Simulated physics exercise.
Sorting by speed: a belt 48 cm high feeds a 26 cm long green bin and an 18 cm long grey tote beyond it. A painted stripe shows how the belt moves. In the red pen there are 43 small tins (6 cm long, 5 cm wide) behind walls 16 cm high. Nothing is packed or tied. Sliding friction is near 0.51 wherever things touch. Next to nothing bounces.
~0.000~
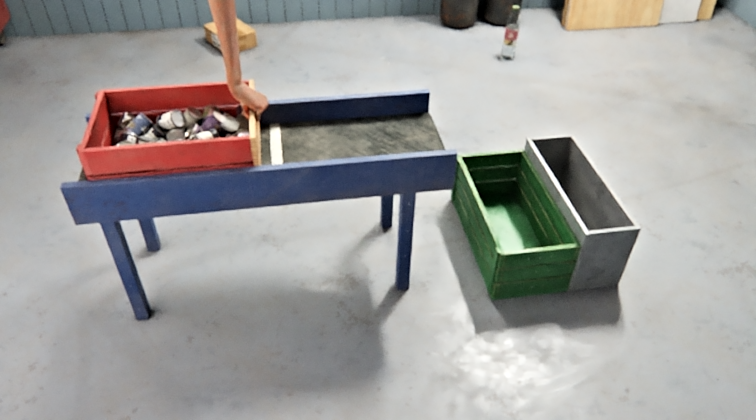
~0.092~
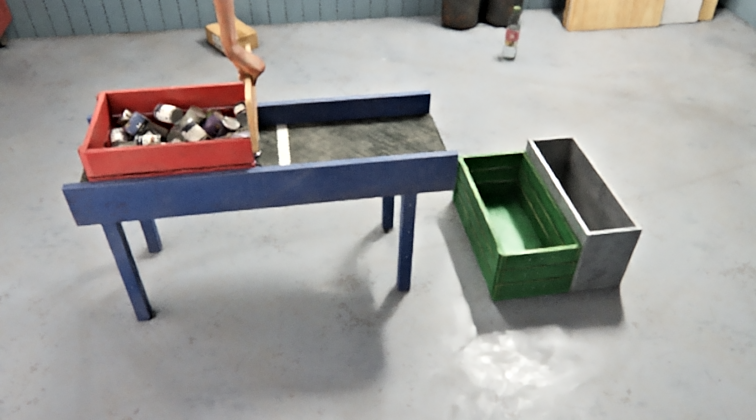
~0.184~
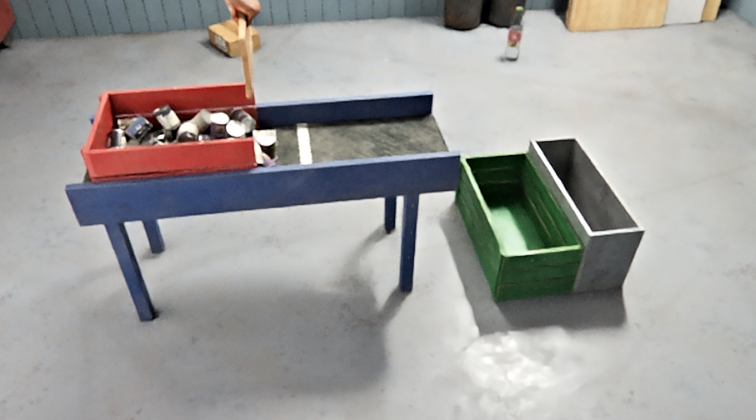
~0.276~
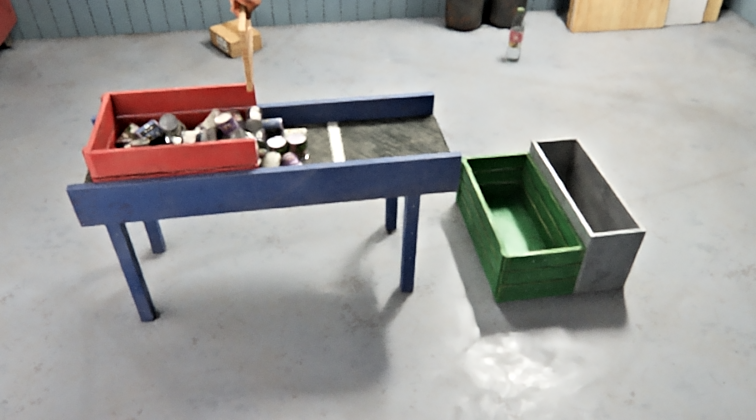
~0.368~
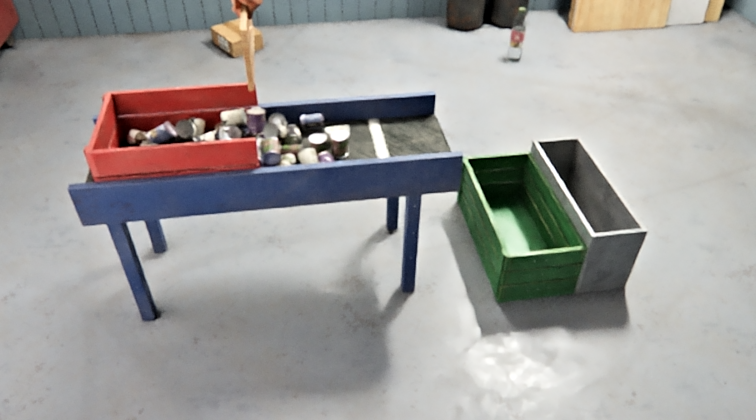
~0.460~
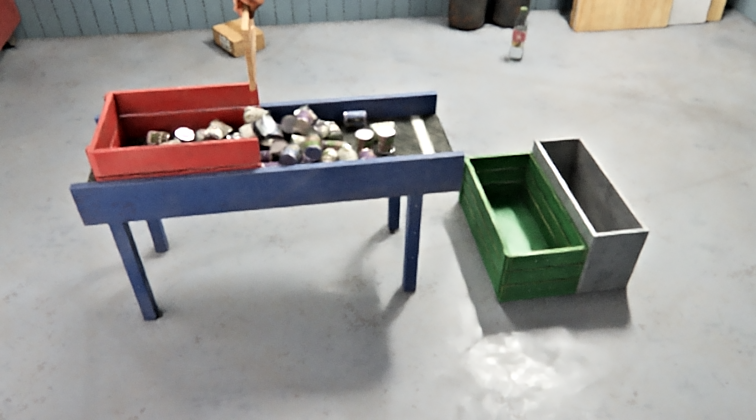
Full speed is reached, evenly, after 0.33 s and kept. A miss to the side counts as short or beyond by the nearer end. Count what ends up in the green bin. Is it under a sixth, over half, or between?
Upwards of half of the small tins end in the green bin.
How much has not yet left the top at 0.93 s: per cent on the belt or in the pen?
Some 35 per cent.
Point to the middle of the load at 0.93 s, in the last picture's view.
Around (487, 142).
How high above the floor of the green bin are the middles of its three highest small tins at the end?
Roughly 13 cm.
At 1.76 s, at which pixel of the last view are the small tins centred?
Near (521, 233).
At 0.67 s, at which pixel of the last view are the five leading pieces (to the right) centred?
At about (469, 133).
After 0.67 s, 7 still in the red pen, 31 on the belt and 5 in the air.
After 0.93 s, 6 in the green bin, 15 on the belt and 22 in the air.
After 1.29 s, 35 in the green bin and 8 in the air.
Outcome (at 1.76 s), 43 in the green bin. Asked share, 43 of 43, 100 per cent.
